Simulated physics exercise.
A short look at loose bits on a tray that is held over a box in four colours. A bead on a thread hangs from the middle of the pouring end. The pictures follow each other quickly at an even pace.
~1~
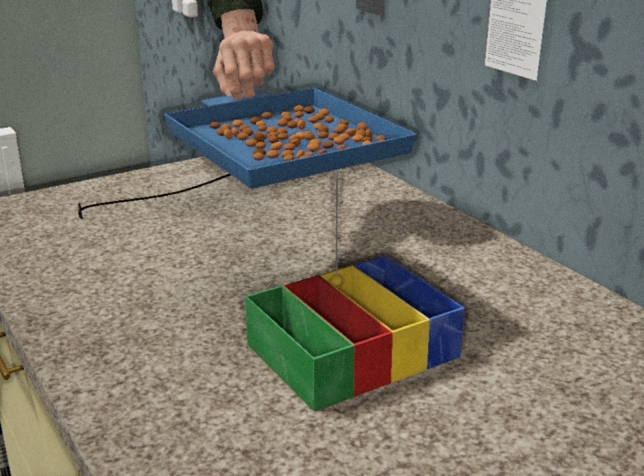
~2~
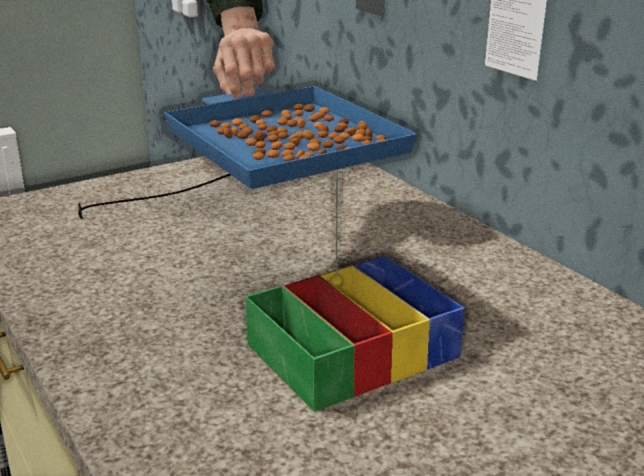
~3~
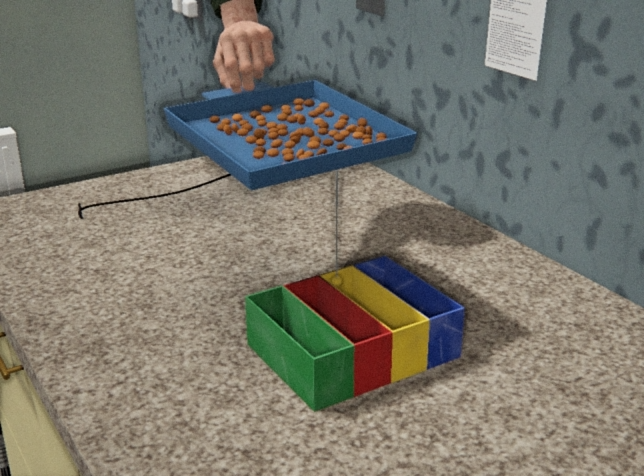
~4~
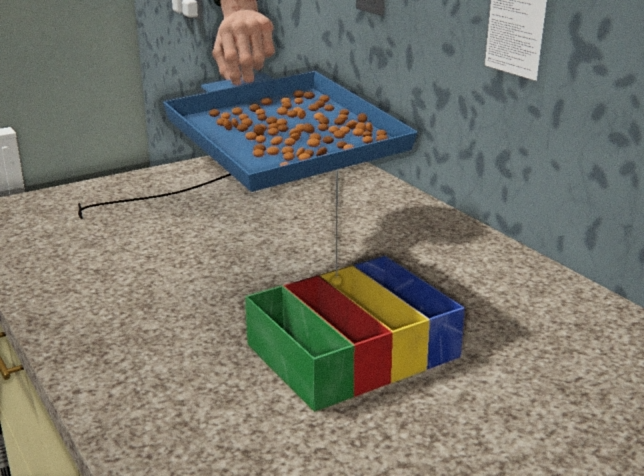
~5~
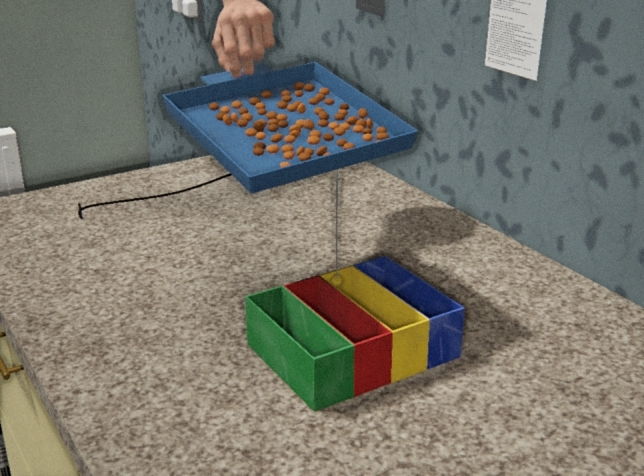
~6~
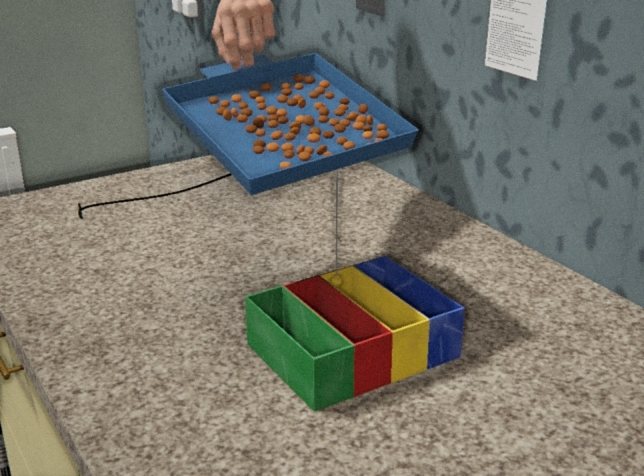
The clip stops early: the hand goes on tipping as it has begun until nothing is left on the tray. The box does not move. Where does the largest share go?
Most goes to the green cell.
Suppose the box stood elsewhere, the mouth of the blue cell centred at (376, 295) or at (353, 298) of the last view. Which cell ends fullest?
The first try: The green cell. The second: The red cell.
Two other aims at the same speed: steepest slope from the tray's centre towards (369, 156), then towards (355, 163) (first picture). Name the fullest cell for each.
At the first place the blue one, at the second blue.
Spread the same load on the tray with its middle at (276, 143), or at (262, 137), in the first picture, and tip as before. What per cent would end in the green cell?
About 40 and 50 per cent.
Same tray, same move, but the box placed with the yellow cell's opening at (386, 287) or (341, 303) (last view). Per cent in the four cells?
About 30 and 100 per cent.
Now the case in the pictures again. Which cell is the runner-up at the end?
Next in line is the cell in red.
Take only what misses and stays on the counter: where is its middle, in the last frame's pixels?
Around (250, 397).
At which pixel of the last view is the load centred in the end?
Near (307, 376).
Soon after the last picture, tray tipped steeply; all on the tray.
A little later, tray tipped right over; about a third on the tray; a small part in the green cell; a small part in the red cell; about half falling or outside the box.
Later still, tray tipped past a quarter turn; about a third in the green cell; about a quarter in the red cell; a stray few in the yellow cell; about half falling or outside the box.
At rest, tray tipped past a quarter turn; about a third in the green cell; about a quarter in the red cell; a stray few in the yellow cell; none in the blue cell; about half outside the box.
